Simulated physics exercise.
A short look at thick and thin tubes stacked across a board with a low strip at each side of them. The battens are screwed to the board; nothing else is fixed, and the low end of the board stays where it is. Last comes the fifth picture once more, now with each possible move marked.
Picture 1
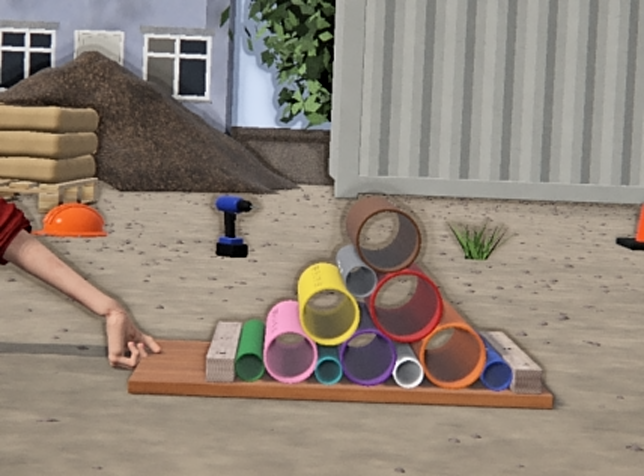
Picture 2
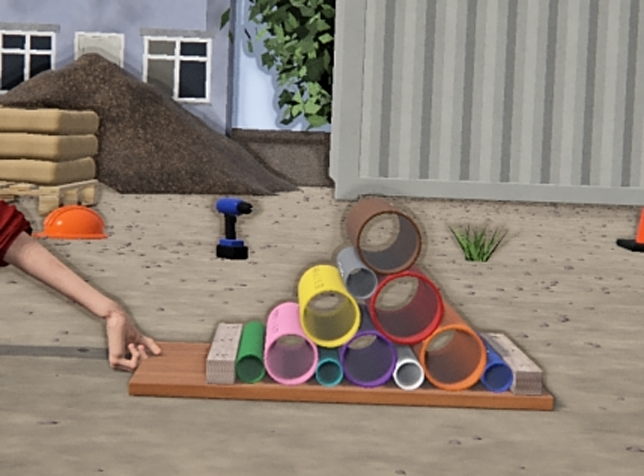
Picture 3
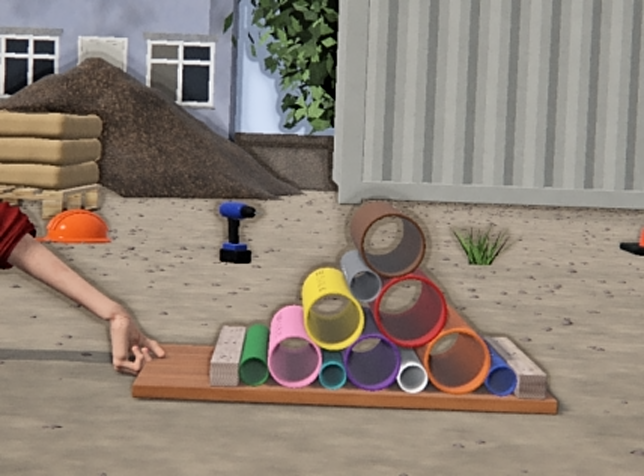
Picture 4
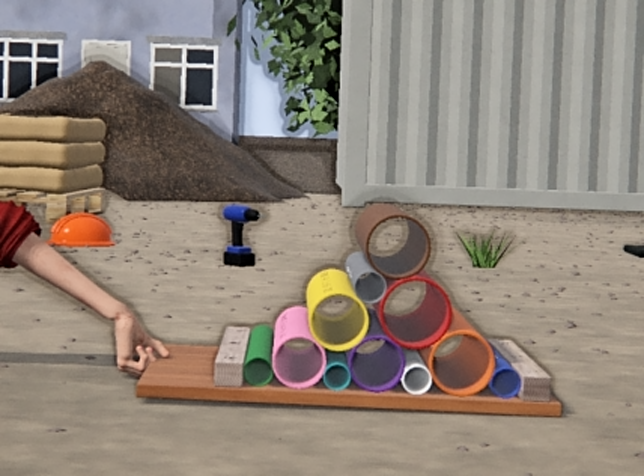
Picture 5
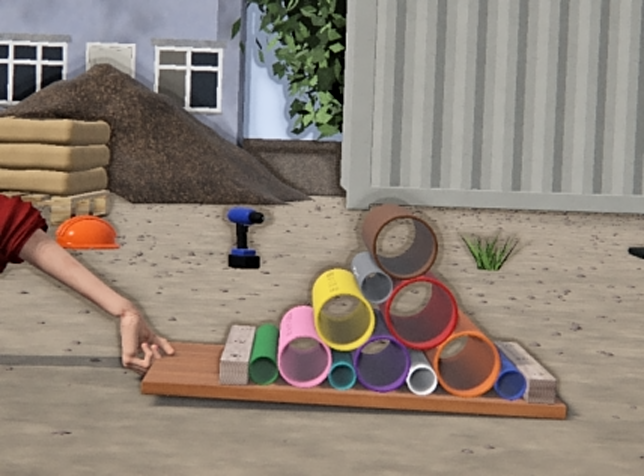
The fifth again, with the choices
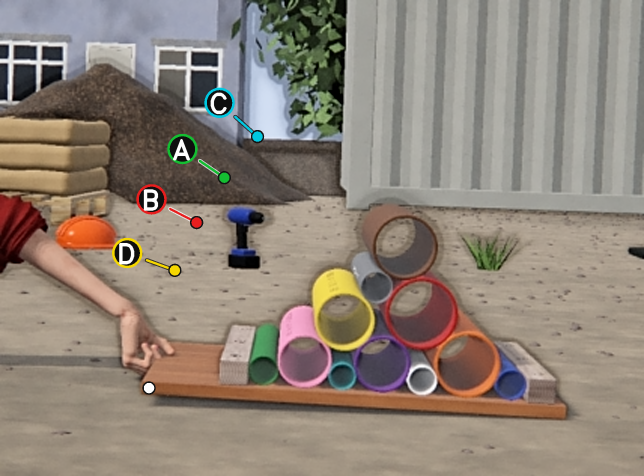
A bare arm in a red sleeve reaches in from the left, its hand on the end of a wooden board on sandy ground, seen from the side before a dirt heap, a house and a grey ribbed wall. Between two pale battens sit green, pink, teal, purple, white, orange and blue tubes, with yellow, red, grey and brown above. The whole view drifts slightly right, the stack keeping its arrangement.
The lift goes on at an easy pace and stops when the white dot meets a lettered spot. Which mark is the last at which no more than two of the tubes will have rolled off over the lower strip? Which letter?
Up to C.
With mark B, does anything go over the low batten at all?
At B: Yes.
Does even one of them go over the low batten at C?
Yes, at C.
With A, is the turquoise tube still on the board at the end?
Yes, with A.
On the copy, A at (224, 178); B at (197, 223); C at (257, 136); D at (175, 270); the white dot at (149, 388).
On C. First, board at 21°.
Then, board at 39°.
Finally, board at 40°, one over the low batten (brown).
By contrast, A one over the low batten (brown); B one over the low batten (brown); D one over the low batten (brown).
